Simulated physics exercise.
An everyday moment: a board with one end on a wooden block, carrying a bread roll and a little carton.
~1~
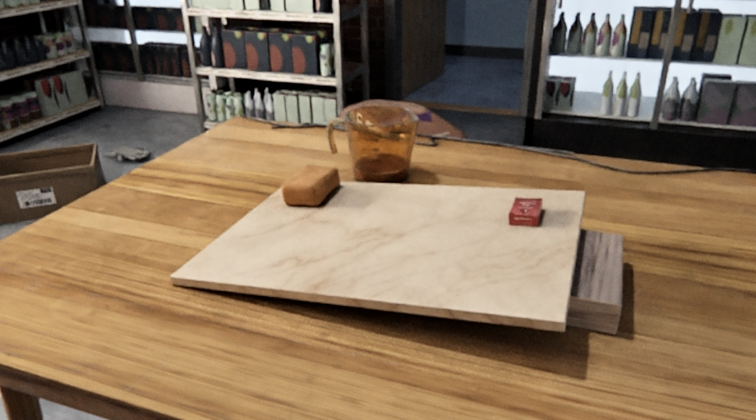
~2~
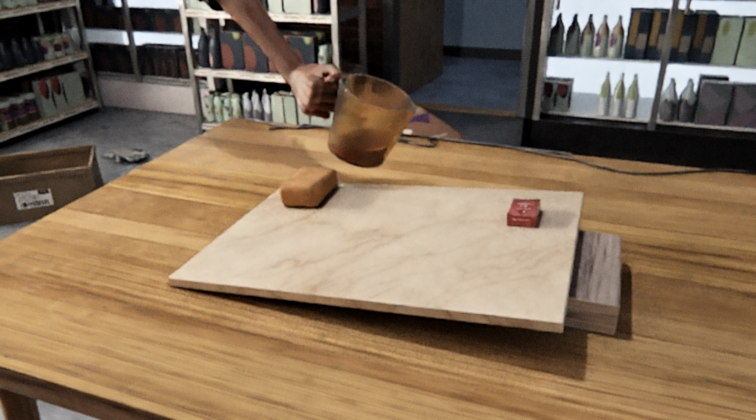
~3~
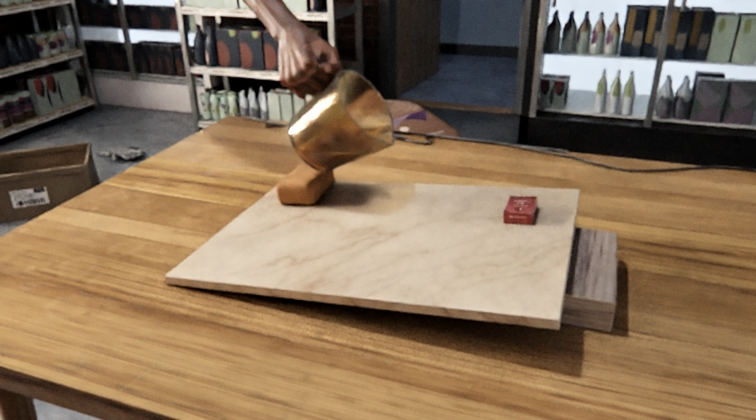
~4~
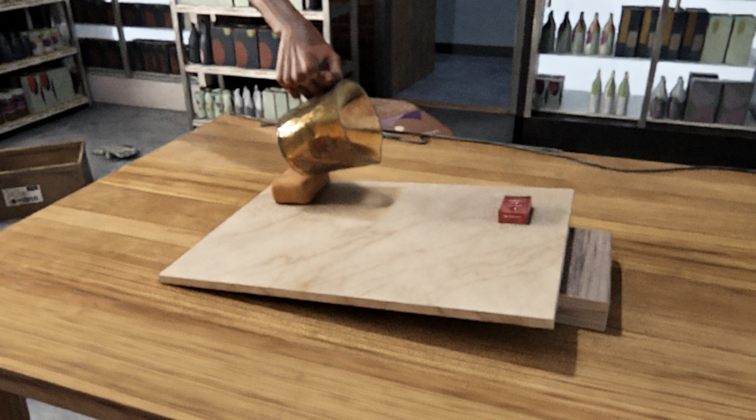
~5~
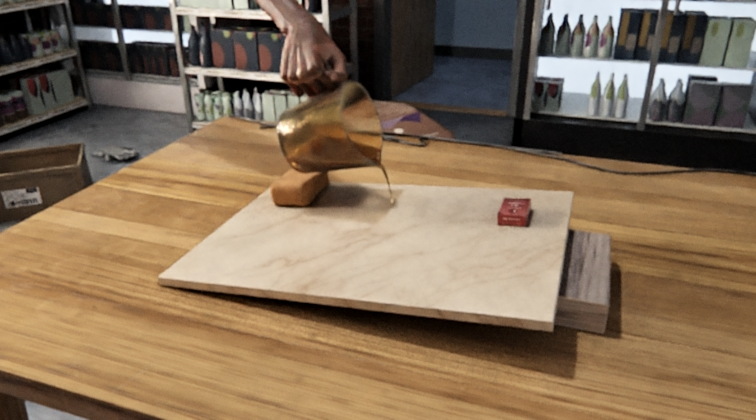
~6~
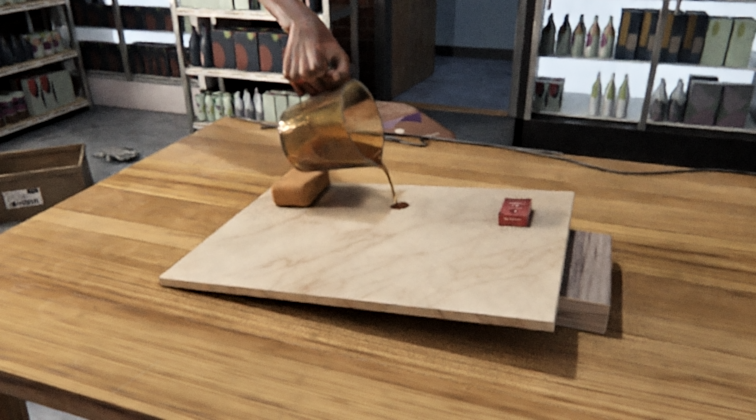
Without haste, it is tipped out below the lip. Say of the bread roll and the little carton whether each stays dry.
The bread roll ends up in the puddle; the little carton remains untouched.
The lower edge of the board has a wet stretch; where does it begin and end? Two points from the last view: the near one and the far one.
From (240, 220) to (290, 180).
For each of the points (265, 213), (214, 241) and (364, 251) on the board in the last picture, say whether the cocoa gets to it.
The first point ends up under the spill, the second free of the spill, the third free of the spill.
Next, it runs down to the left; the bread roll is clear of it; the little carton is clear of it.
After that, it runs down to the left and off the end; the bread roll is in it; the little carton is clear of it.
Finally, it runs down to the left and off the end; the bread roll is in it; the little carton is clear of it.
